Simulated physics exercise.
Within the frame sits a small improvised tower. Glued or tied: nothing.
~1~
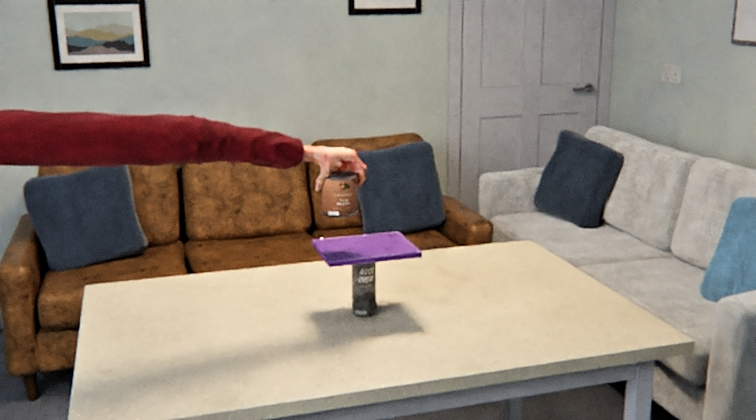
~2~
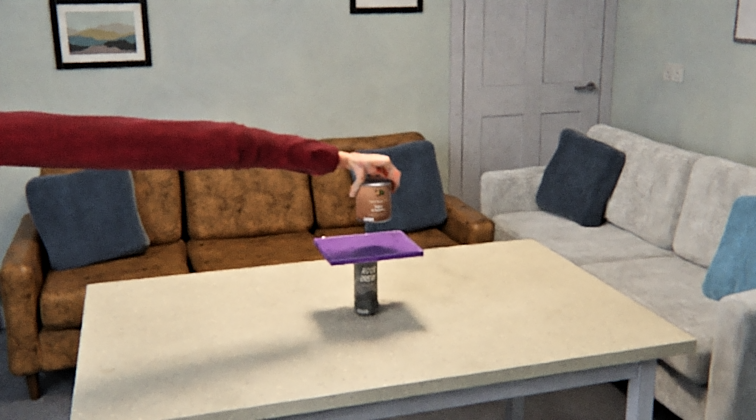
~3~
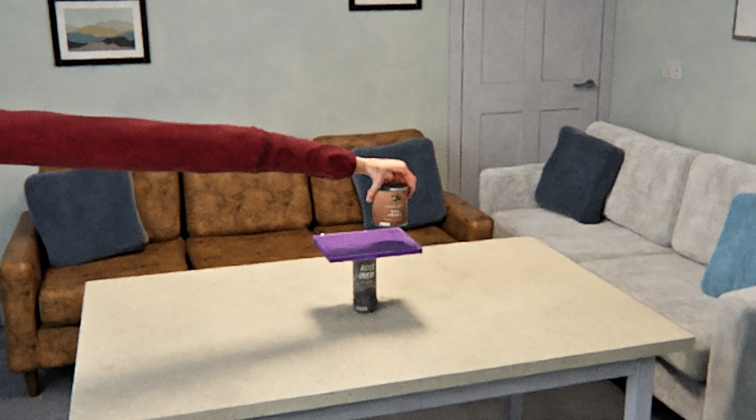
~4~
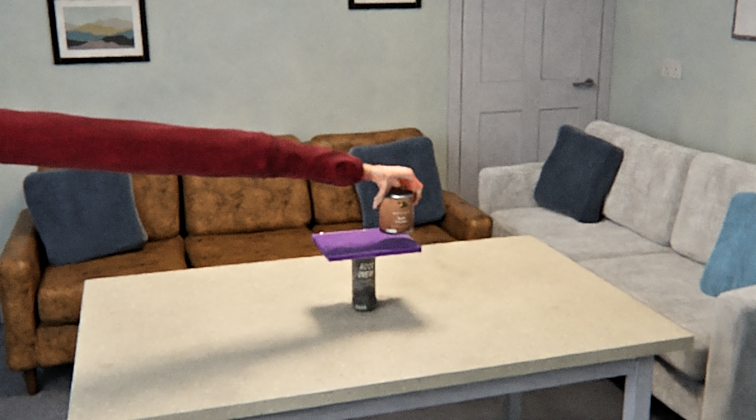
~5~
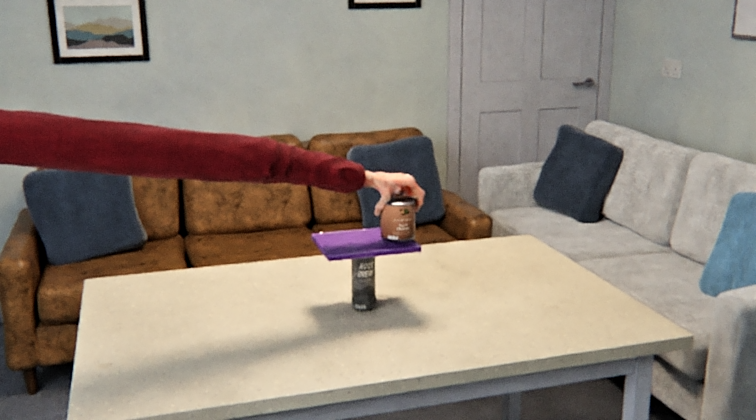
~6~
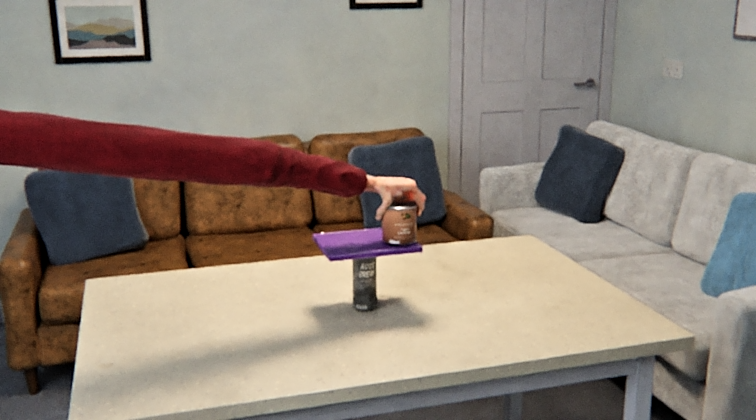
The footage shows a red-sleeved arm carrying an orange tin rightward and down over a purple lid balanced on a dark can on a table, then setting it on the lid's right side, the hand still gripping it.
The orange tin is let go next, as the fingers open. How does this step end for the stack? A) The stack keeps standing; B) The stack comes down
B, the stack comes down.
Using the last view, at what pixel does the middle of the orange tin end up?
Around (427, 290).
Then, 0.40 s after the last picture, orange tin now fallen; purple lid on its side.
Then, 0.60 s after the last picture, purple lid now fallen.
At rest, fallen, orange tin and purple lid; grey can in place. Seen from the same camera at the end, orange tin near (428, 290). The stack comes apart.
